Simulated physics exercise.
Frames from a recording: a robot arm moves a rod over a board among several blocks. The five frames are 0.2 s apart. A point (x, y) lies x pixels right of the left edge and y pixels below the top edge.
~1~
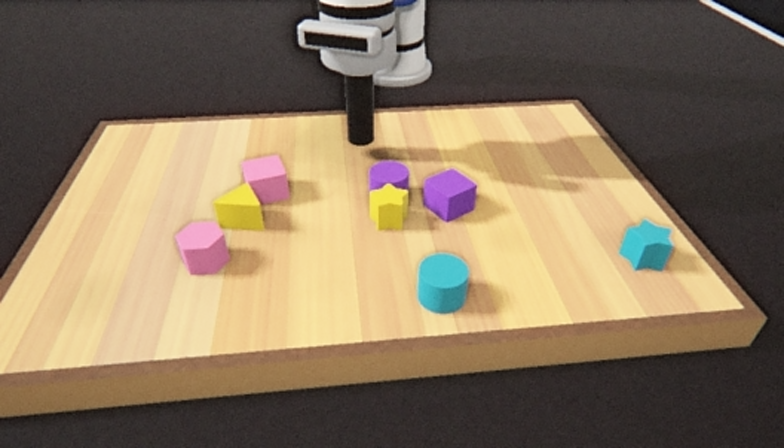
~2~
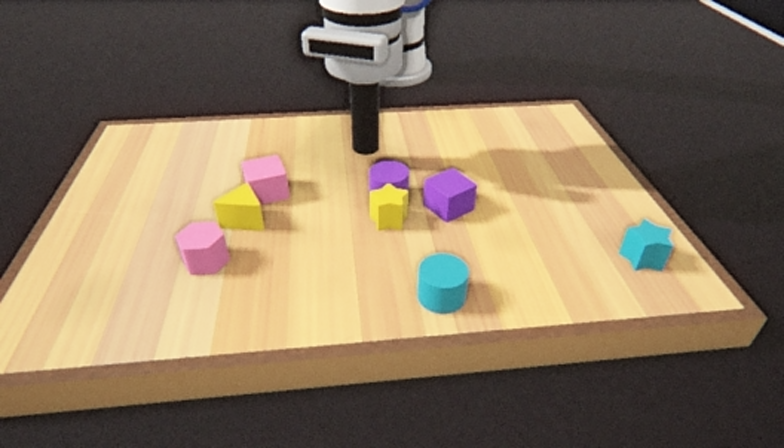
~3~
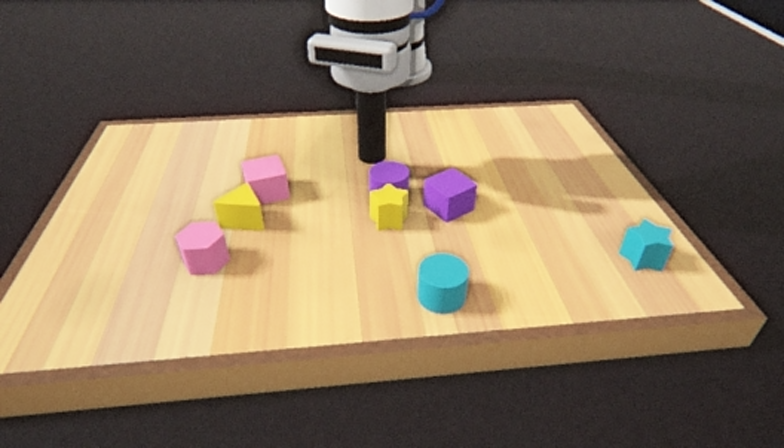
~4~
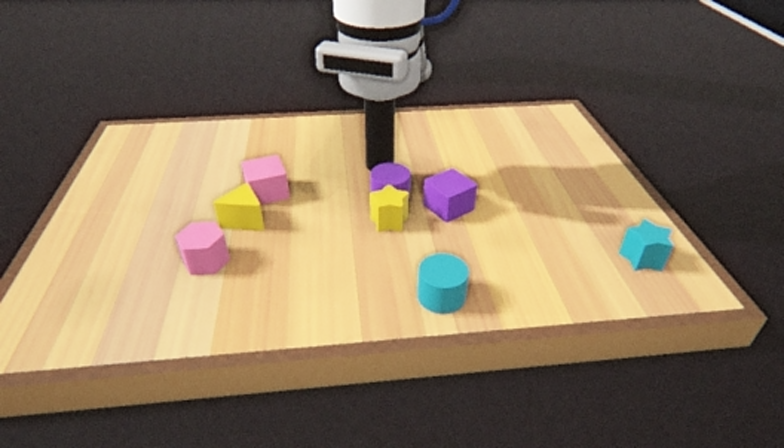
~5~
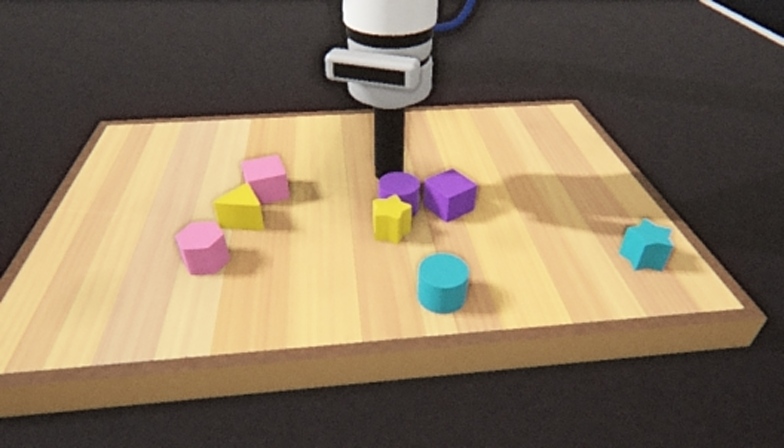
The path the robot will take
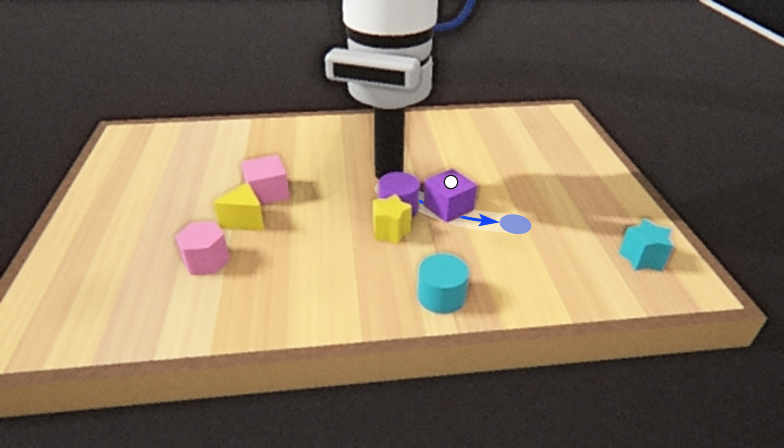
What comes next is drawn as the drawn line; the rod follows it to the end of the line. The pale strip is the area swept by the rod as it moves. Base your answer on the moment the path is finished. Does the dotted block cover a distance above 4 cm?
Yes.
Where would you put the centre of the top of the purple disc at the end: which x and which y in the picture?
Pixel (424, 203).
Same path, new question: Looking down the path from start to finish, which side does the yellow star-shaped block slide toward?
Answer: Right.
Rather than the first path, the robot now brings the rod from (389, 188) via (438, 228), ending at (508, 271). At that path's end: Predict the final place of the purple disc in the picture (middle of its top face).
Its top middle: (438, 235).
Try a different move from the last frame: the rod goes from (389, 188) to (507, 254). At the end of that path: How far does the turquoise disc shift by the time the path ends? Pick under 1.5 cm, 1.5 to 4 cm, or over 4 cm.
The block winds up within 1.5 cm of where it is now.
The drawn path runs from (389, 188) over (446, 212) to (515, 224); the dot is on the purple square block.
On the path given first. One third of the way, rod at (427, 190); yellow star-shaped block at (388, 215), turned 20° clockwise; purple disc at (420, 200); purple square block at (465, 185), turned 15° anticlockwise.
Two thirds of the way, rod at (471, 204); yellow star-shaped block at (388, 215), turned 20° clockwise; purple disc at (424, 203); purple square block at (507, 191), turned 60° anticlockwise.
At the end, rod at (518, 210); yellow star-shaped block at (388, 215), turned 20° clockwise; purple disc at (424, 203); purple square block at (552, 191), turned 85° anticlockwise.
